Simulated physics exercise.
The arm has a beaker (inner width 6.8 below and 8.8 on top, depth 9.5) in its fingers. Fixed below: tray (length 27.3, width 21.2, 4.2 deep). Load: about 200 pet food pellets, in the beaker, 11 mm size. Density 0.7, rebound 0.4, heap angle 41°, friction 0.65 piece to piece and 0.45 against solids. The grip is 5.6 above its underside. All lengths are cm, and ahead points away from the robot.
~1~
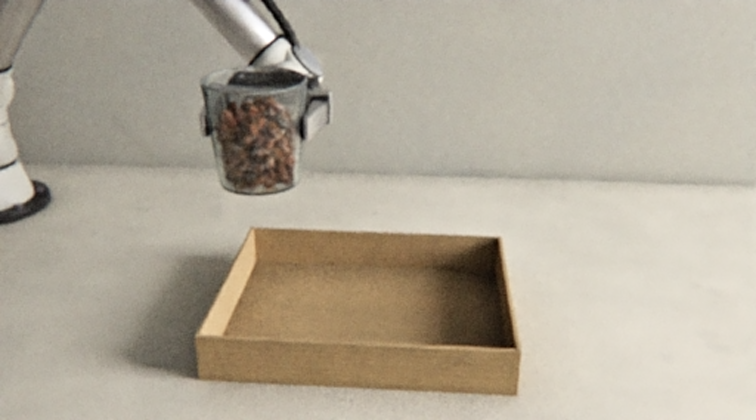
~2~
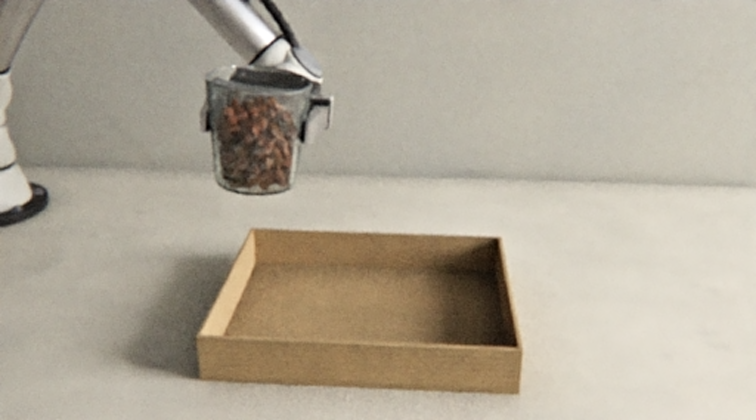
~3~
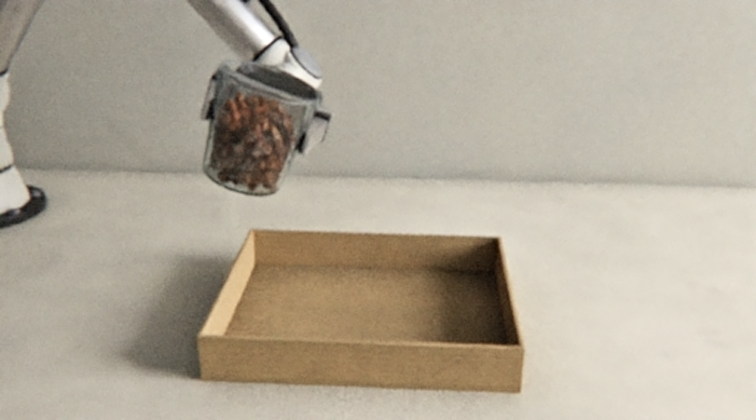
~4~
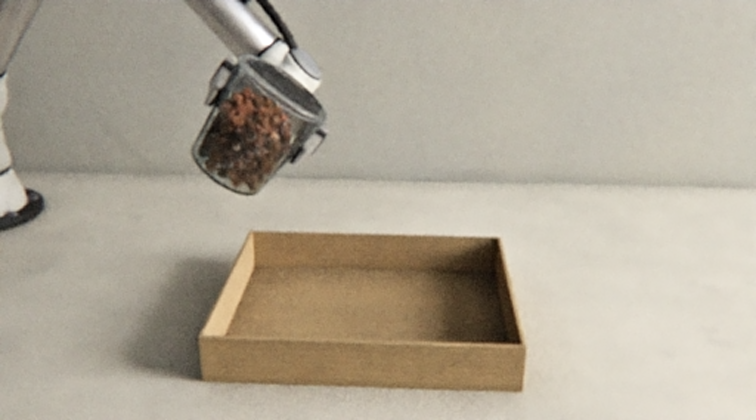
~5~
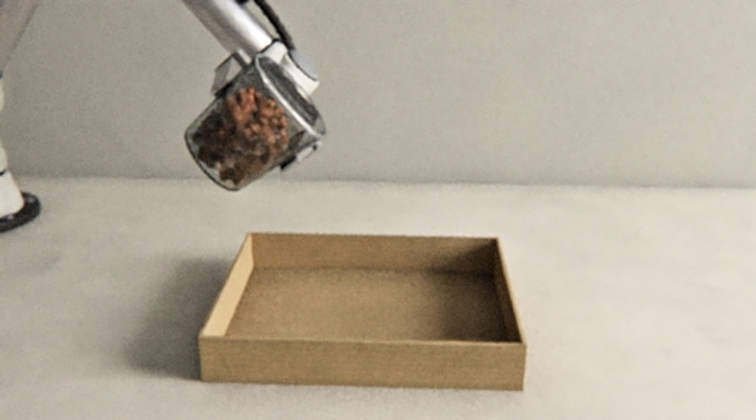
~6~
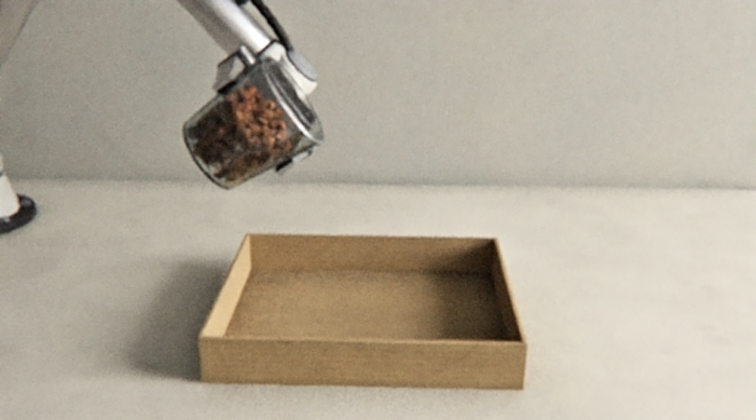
A plain pale grey tabletop against a grey wall is seen from the front and slightly above, in a view that stays practically still. A silver and white robot arm at the upper left grips a clear beaker of reddish-brown pellets above an open, light brown tray. The arm holds the beaker upright, then tilts it steadily toward the right, the pellets shifting inside as its base swings left.
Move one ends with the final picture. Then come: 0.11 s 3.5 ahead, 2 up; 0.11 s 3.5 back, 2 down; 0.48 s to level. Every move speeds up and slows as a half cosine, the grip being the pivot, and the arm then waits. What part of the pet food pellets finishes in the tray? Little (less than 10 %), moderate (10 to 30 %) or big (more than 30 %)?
Answer: Moderate; 10 to 30 % of the pet food pellets finish in the tray.
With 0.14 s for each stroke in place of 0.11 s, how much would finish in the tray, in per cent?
Then about 5 per cent.
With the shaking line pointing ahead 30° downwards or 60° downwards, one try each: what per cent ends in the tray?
About 0 and 0 per cent.
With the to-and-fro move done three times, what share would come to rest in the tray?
In that case some 35 per cent.
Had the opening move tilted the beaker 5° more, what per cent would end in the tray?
Then about 25 per cent.
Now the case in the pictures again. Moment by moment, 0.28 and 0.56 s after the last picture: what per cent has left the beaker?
About 15, 20.
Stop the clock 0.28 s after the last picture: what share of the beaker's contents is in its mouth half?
Some 45 per cent.
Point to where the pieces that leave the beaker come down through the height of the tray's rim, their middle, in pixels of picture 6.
Near (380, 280).
Then, 0.28 s after the last picture, tilted 54° forward, highest piece 21 above the table; 161 in the beaker, 34 in flight or on a rim.
Then, 0.56 s after the last picture, tilted 11° forward, highest piece 23 above the table; 159 in the beaker, 36 in the tray.
Then, 0.90 s after the last picture, level, highest piece 23 above the table; 159 in the beaker, 36 in the tray.
Then, 1.95 s after the last picture, level, highest piece 23 above the table; 159 in the beaker, 36 in the tray.
Final count, 159 in the beaker, 36 in the tray. That is 18 % in the tray.
